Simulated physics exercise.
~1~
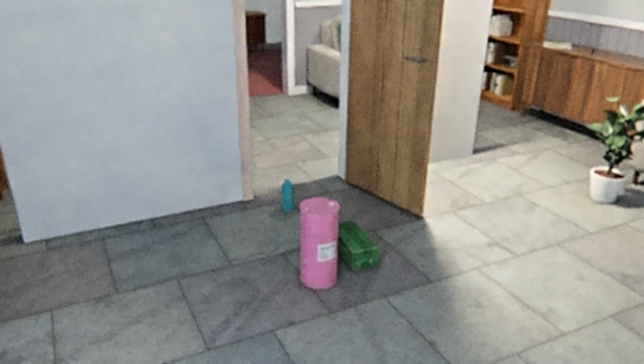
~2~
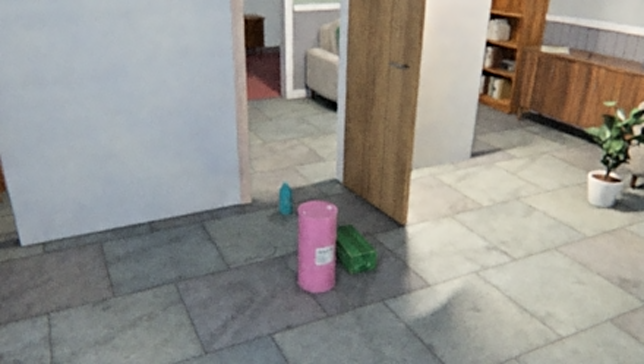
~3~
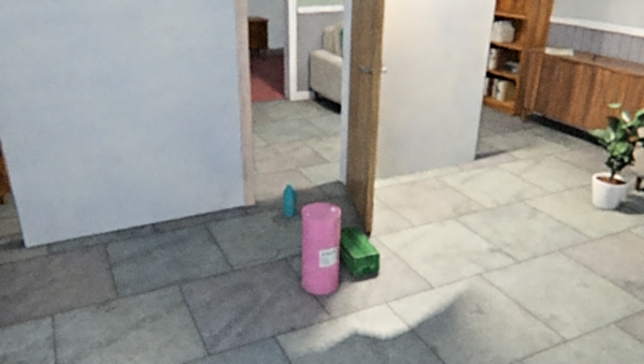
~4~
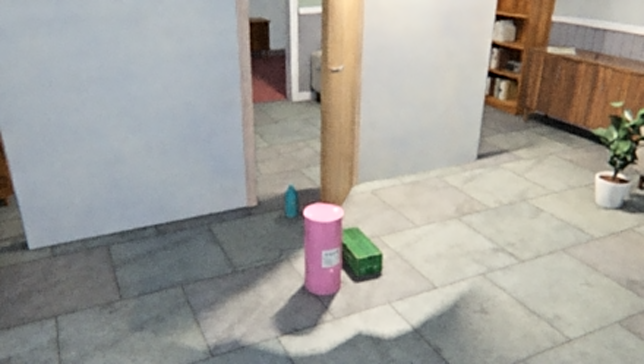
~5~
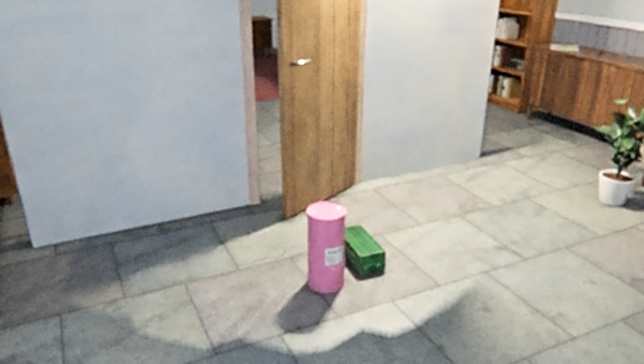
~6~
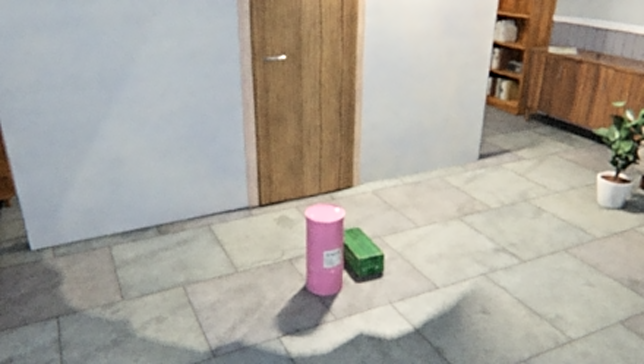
A wooden door stands open in a pale wall, swung out over a grey tiled floor, seen from slightly above by a gently swaying camera. A pink canister stands in front, with a green parcel just to its right and a small turquoise bottle behind, near the doorway. A bookcase, cabinet and potted plant sit at the right. The door swings slowly leftward, narrowing the view of the room beyond. As it nears the frame, the bottle disappears from view behind it. The door finally shuts completely, with the canister and parcel still in place.
